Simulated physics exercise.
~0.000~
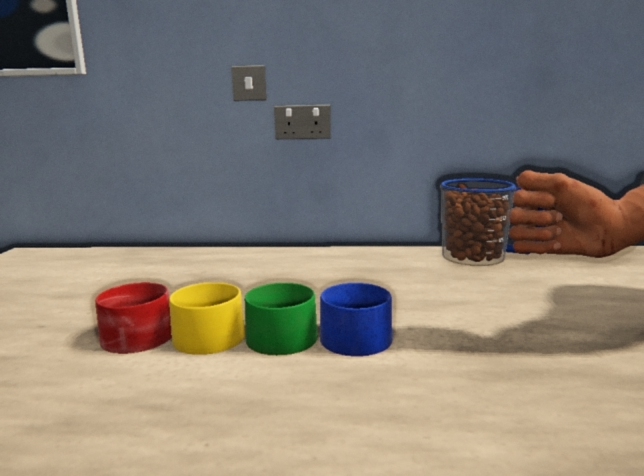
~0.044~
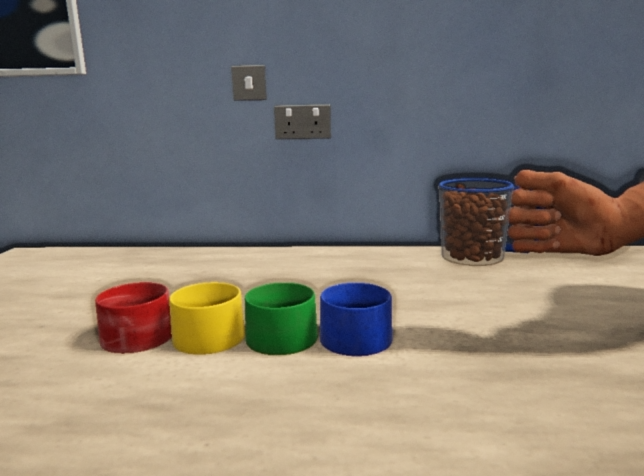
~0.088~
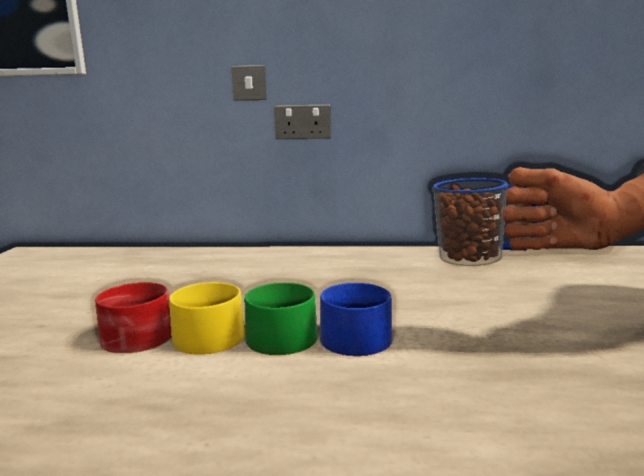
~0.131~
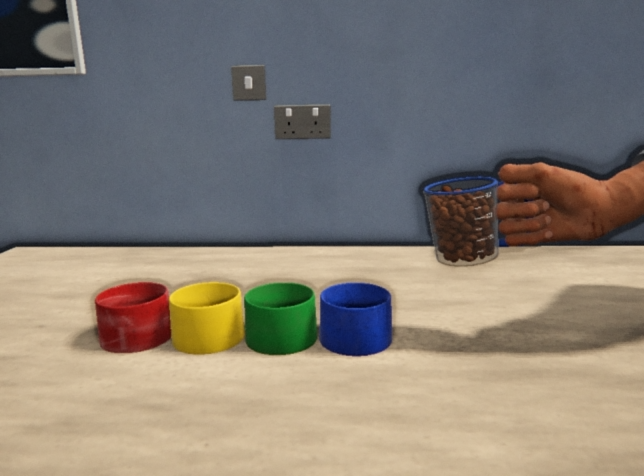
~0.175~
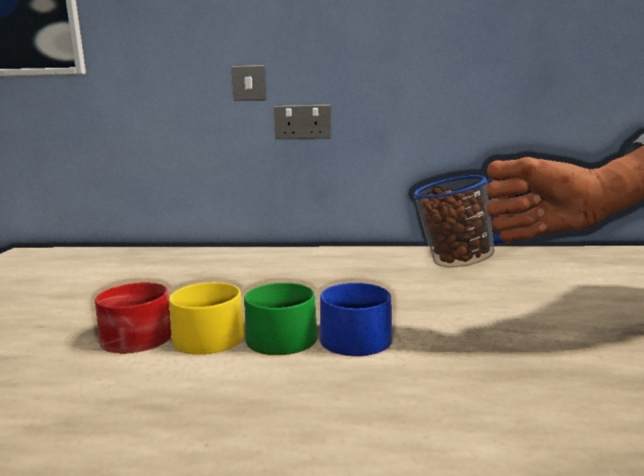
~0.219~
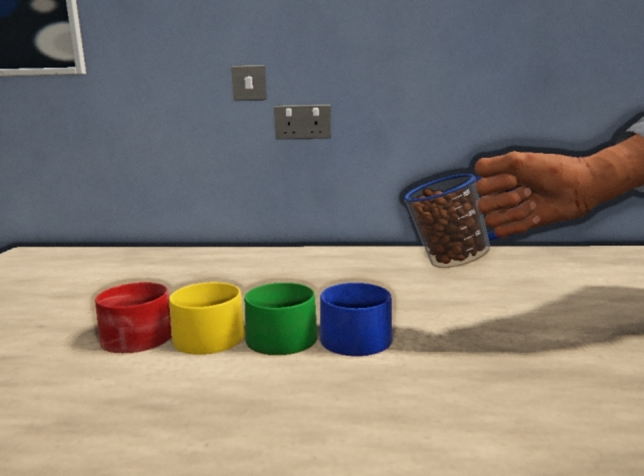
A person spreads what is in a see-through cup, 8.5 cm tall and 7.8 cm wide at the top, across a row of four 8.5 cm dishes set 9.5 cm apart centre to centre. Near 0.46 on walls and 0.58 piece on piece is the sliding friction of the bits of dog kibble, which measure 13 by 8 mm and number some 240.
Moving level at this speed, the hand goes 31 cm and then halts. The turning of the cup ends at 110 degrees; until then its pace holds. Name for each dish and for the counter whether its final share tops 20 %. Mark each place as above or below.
Marks: Red below, blue below, green above, yellow above, counter below.
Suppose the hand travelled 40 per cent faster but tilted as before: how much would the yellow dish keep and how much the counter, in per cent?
Shares: Yellow 60, counter 20.
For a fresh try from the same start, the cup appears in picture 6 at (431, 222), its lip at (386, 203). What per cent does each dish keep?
You'd end up with red at 20, blue at 0, green at 0 and yellow at 60.
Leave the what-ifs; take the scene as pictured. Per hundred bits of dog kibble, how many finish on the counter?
10 %.
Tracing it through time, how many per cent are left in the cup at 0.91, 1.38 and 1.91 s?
It goes roughly like this: 85, 30, 5 per cent.
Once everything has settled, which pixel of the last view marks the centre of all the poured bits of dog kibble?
Somewhere near (230, 325) in the last picture.
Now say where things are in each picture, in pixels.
The first frame shows cup at (475, 221), tilt 0 degrees, lip at (443, 186), moved 0.0 cm; middle of the pieces at (475, 227); blue dish at (356, 296); green dish at (280, 295); yellow dish at (205, 295); red dish at (133, 295).
The second frame shows cup at (474, 221), tilt 1 degrees, lip at (441, 186), moved 0.2 cm; middle of the pieces at (474, 226).
The third frame shows cup at (470, 221), tilt 4 degrees, lip at (435, 188), moved 0.6 cm; middle of the pieces at (470, 226).
The fourth frame shows cup at (463, 221), tilt 9 degrees, lip at (426, 191), moved 1.3 cm; middle of the pieces at (464, 226).
The fifth frame shows cup at (456, 221), tilt 14 degrees, lip at (416, 195), moved 2.1 cm; middle of the pieces at (458, 226).
The sixth frame shows cup at (449, 221), tilt 19 degrees, lip at (406, 199), moved 3.0 cm; middle of the pieces at (451, 226); blue dish at (356, 295); green dish at (280, 295); yellow dish at (205, 295); red dish at (132, 295). The cup turns about 120 degrees a second and travels 19 cm a second.
Then, at 0.91 s, tilt 102 degrees; cup holds 85 %, green 10 %.
After 1.38 s, tilt 110 degrees; cup holds 30 %, green 45 %, yellow 15 %.
Then, at 1.91 s, tilt 110 degrees; cup holds 5 %, green 45 %, yellow 40 %.
At rest (3.1 s), red 0 %, blue 0 %, green 45 %, yellow 45 %, counter 10 %.
